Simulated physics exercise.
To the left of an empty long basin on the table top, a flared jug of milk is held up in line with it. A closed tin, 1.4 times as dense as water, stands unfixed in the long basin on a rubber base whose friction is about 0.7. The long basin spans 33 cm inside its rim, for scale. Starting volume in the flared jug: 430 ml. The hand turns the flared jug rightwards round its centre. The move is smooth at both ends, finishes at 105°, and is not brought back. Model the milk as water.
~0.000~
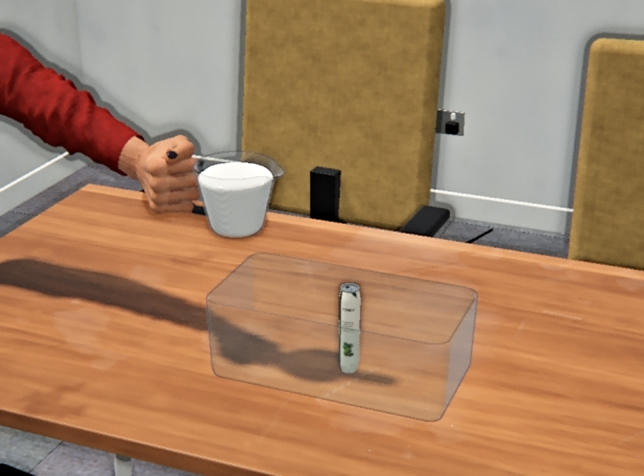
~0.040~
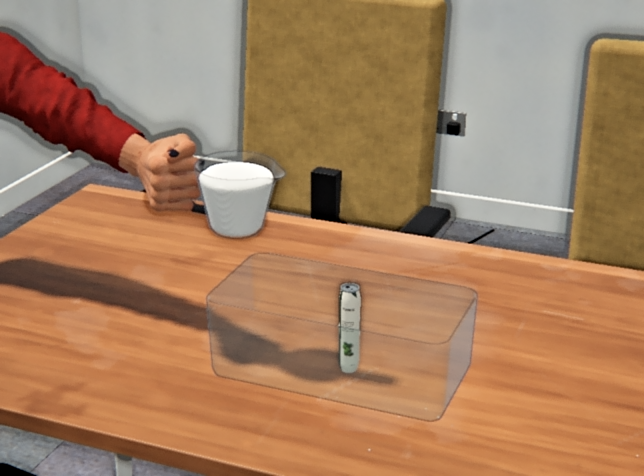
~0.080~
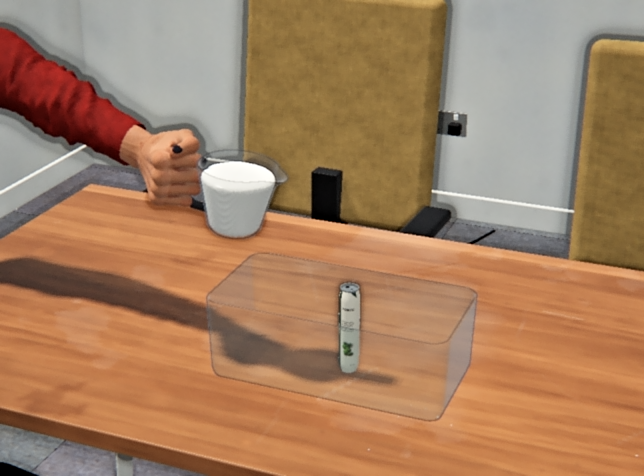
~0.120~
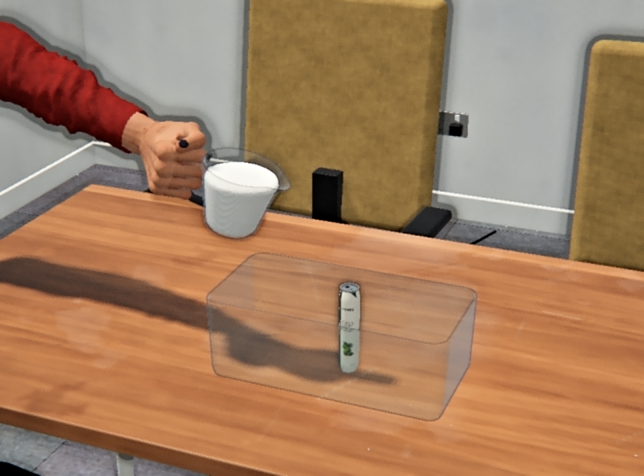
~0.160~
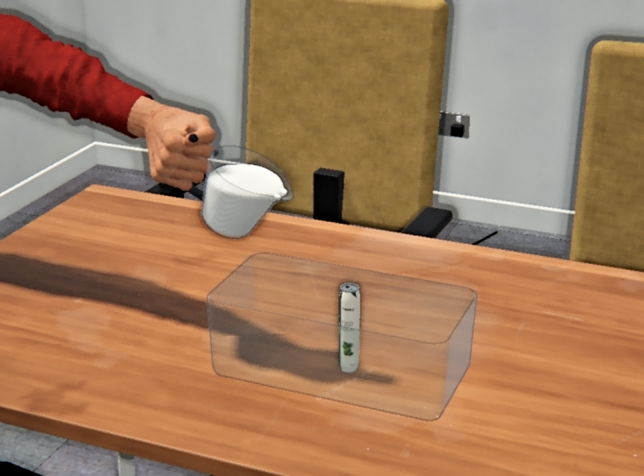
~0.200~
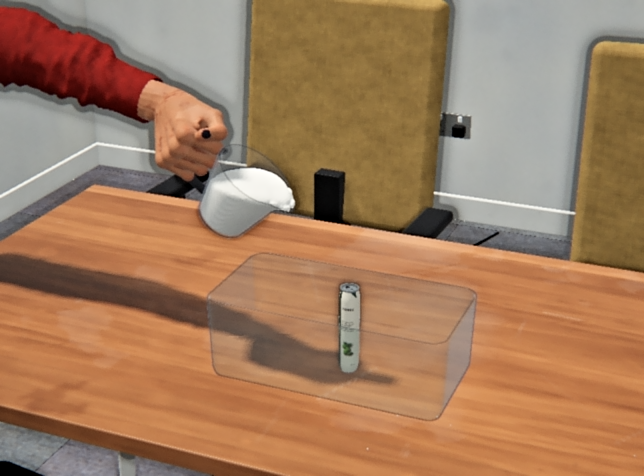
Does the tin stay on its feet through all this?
Yes.
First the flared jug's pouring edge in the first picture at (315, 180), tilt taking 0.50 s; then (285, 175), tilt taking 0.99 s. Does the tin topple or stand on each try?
Trial 1 - tin stays standing; trial 2 - tin stays standing.
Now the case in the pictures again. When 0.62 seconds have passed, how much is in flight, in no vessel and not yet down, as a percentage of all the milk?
Around 5 percent of it is airborne.
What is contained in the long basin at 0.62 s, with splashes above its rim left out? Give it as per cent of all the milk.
Value: Approx. 92 %.
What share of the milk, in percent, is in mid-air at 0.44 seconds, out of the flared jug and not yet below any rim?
At that moment, about 24 percent.
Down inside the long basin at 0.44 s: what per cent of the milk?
About 44%.
After 0.44 s the tilt is 101° and 31 per cent is still to pour; the tin stands where it began.
After 0.62 s the tilt is 105° and 3 per cent is still to pour; the tin stands where it began.
After 0.80 s the tilt is 105° and 0 per cent is still to pour; the tin stands where it began.
After 1.00 s the tilt is 105° and 0 per cent is still to pour; the tin stands where it began.
In the end the tin stands where it began.
